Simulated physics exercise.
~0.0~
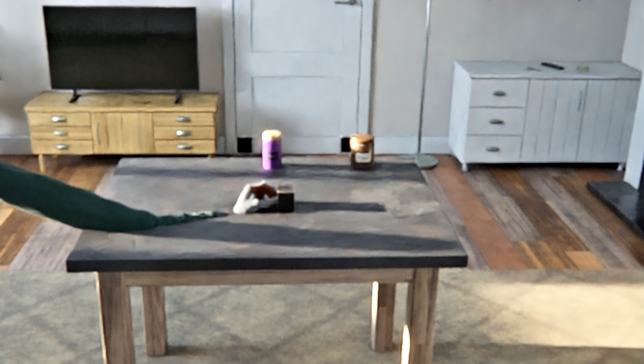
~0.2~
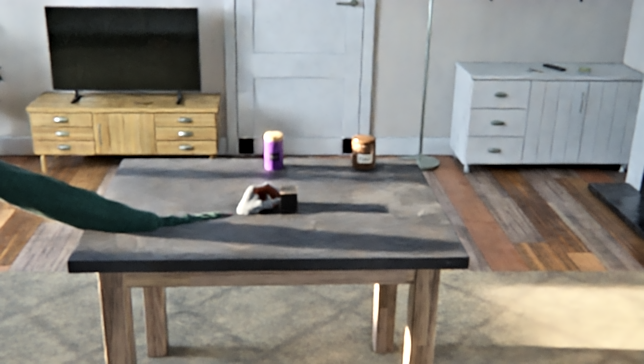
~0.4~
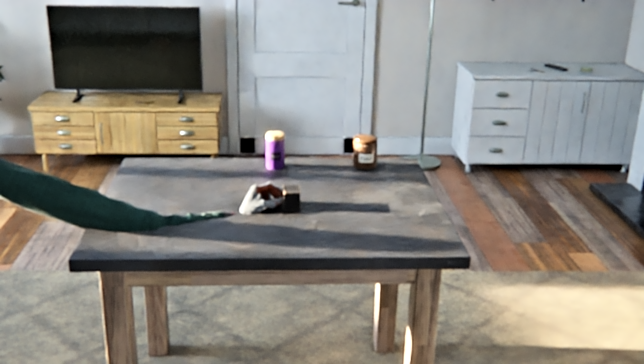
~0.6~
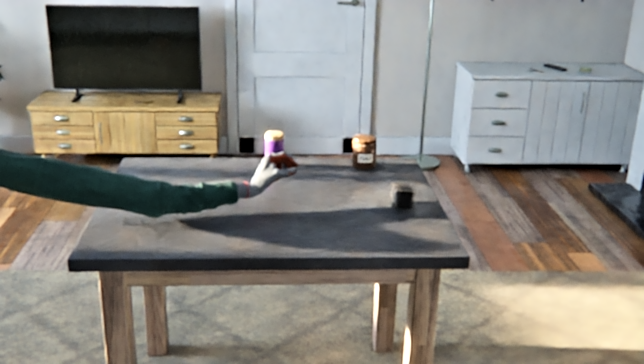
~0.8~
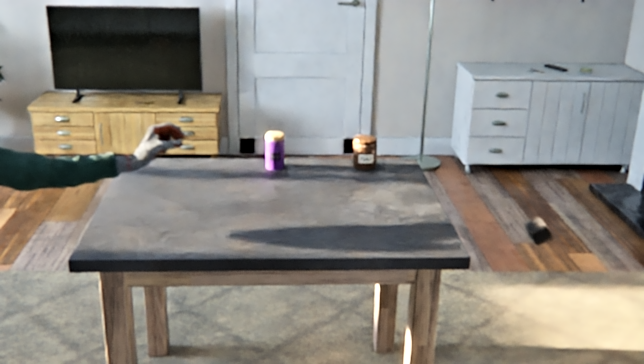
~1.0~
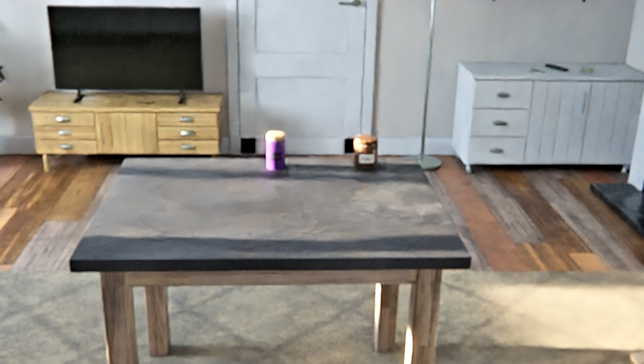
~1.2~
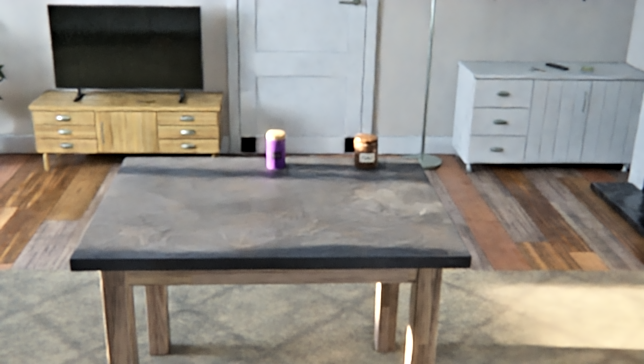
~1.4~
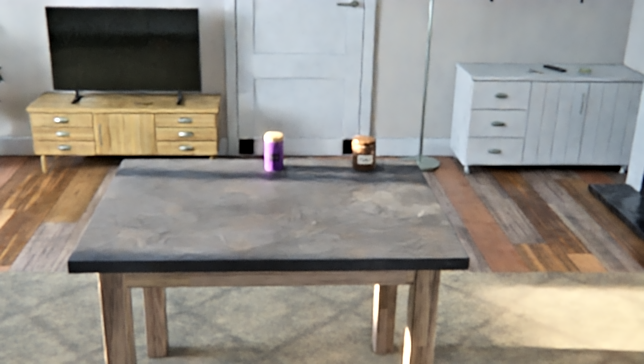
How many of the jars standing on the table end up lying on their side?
None of them do. Both the purple jar and the brown jar are still standing upright at the end.
